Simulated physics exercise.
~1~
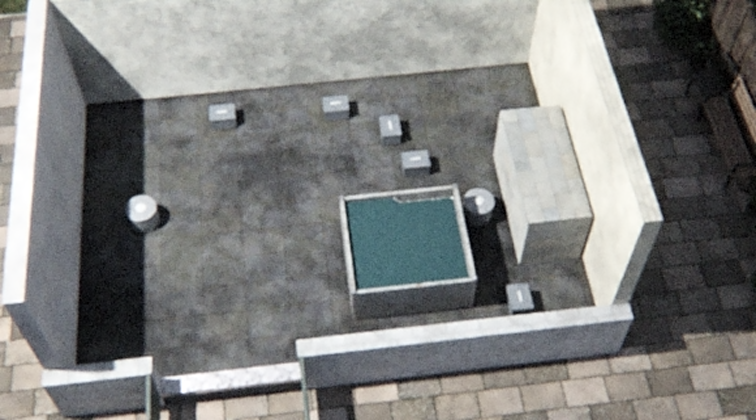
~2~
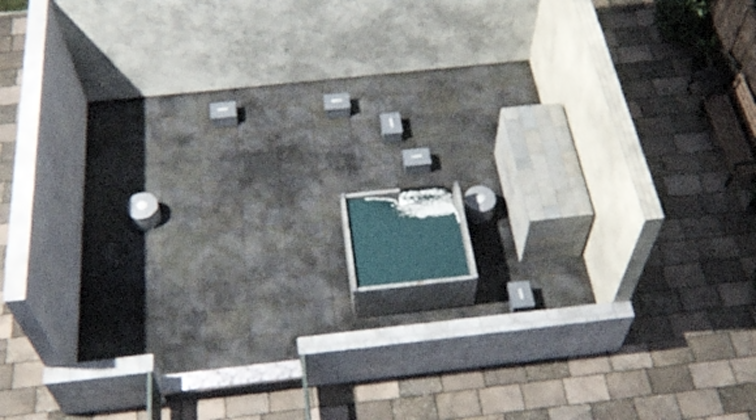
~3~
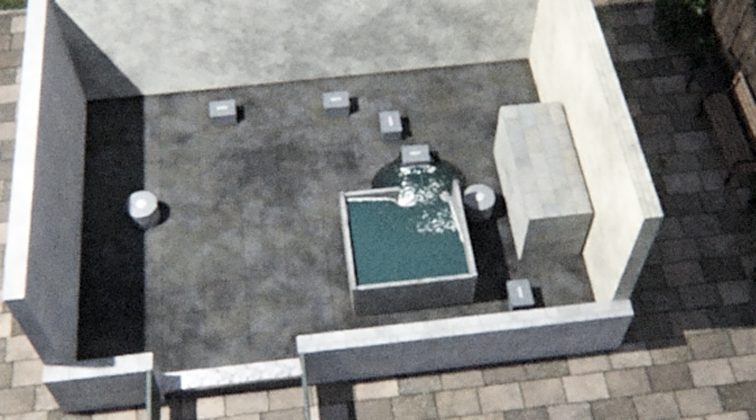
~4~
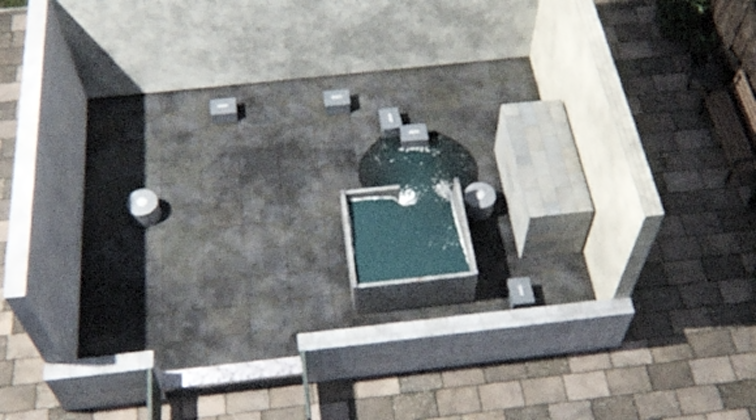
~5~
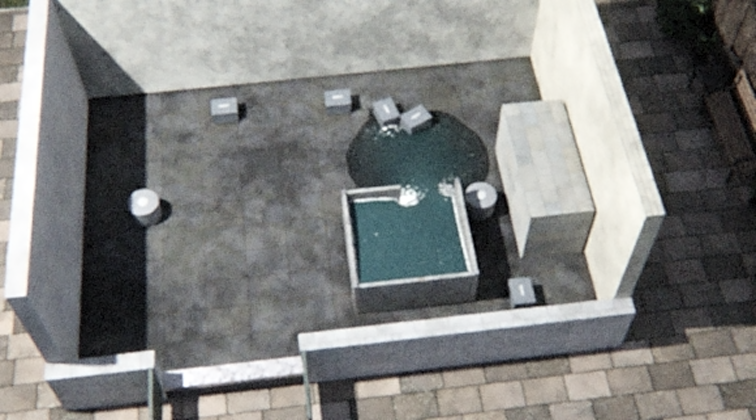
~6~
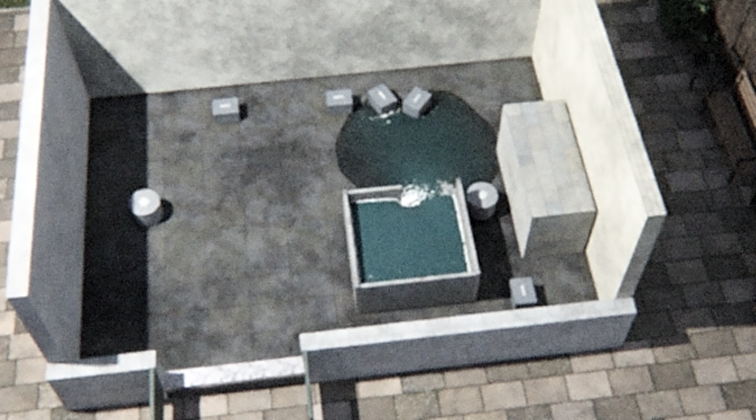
In a walled yard seen from above, water spilled over the back edge of a square tank and spread in a dark pool, pushing two small grey boxes back toward the rear wall.
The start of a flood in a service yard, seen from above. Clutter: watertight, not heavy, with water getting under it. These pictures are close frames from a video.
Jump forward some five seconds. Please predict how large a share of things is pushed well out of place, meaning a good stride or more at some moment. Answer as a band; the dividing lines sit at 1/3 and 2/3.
1/3 to 2/3.
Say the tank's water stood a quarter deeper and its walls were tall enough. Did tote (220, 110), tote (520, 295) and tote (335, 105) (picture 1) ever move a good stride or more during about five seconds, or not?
Object 1: Passed the mark. Object 2: Stayed below the mark. Object 3: Passed the mark.
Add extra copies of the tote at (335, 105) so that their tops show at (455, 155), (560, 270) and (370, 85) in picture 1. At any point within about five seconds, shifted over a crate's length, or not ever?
Each in turn: Pushed clear, stays in place, pushed clear.
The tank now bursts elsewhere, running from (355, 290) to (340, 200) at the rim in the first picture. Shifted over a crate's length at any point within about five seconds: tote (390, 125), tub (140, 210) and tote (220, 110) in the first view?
The first: Fell short; the second: Went past that; the third: Went past that.
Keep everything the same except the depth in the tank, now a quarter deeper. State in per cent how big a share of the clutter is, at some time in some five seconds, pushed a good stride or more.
Something like 60 percent.
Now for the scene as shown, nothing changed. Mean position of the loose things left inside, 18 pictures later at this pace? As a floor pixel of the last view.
Close to (318, 167).
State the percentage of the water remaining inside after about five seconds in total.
About 100 percent.
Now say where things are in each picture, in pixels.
In the first frame, a tote at (416, 159), on the bottom; a tote at (390, 125), on the bottom; 0 of 7 have shifted.
In the second frame, a tote at (417, 157), on the bottom; a tote at (391, 123), on the bottom; 0 of 7 have shifted.
In the third frame, a tote at (416, 153) rests on the ground, close to its start; a tote at (391, 121), on the bottom; 0 of 7 have shifted.
In the fourth frame, a tote at (414, 132), on the bottom, a stride from its start; a tote at (390, 118), on the bottom, close to its start; 1 of 7 have shifted.
In the fifth frame, a tote at (416, 116), on the bottom, a stride from its start; a tote at (387, 109) rests on the ground, close to its start; 2 of 7 have shifted.
In the sixth frame, a tote at (417, 99), on the bottom, a stride from its start; a tote at (382, 96) rests on the ground, a stride from its start; 2 of 7 have shifted.
A moment on, 2 of 7 are well off their spots; 0 afloat.
Next, 3 of 7 are well off their spots; 3 afloat.
Later, 4 of 7 are well off their spots; 1 afloat.
In the end, 4 of 7 are well off their spots, and 4 have been at some point; 2 afloat.
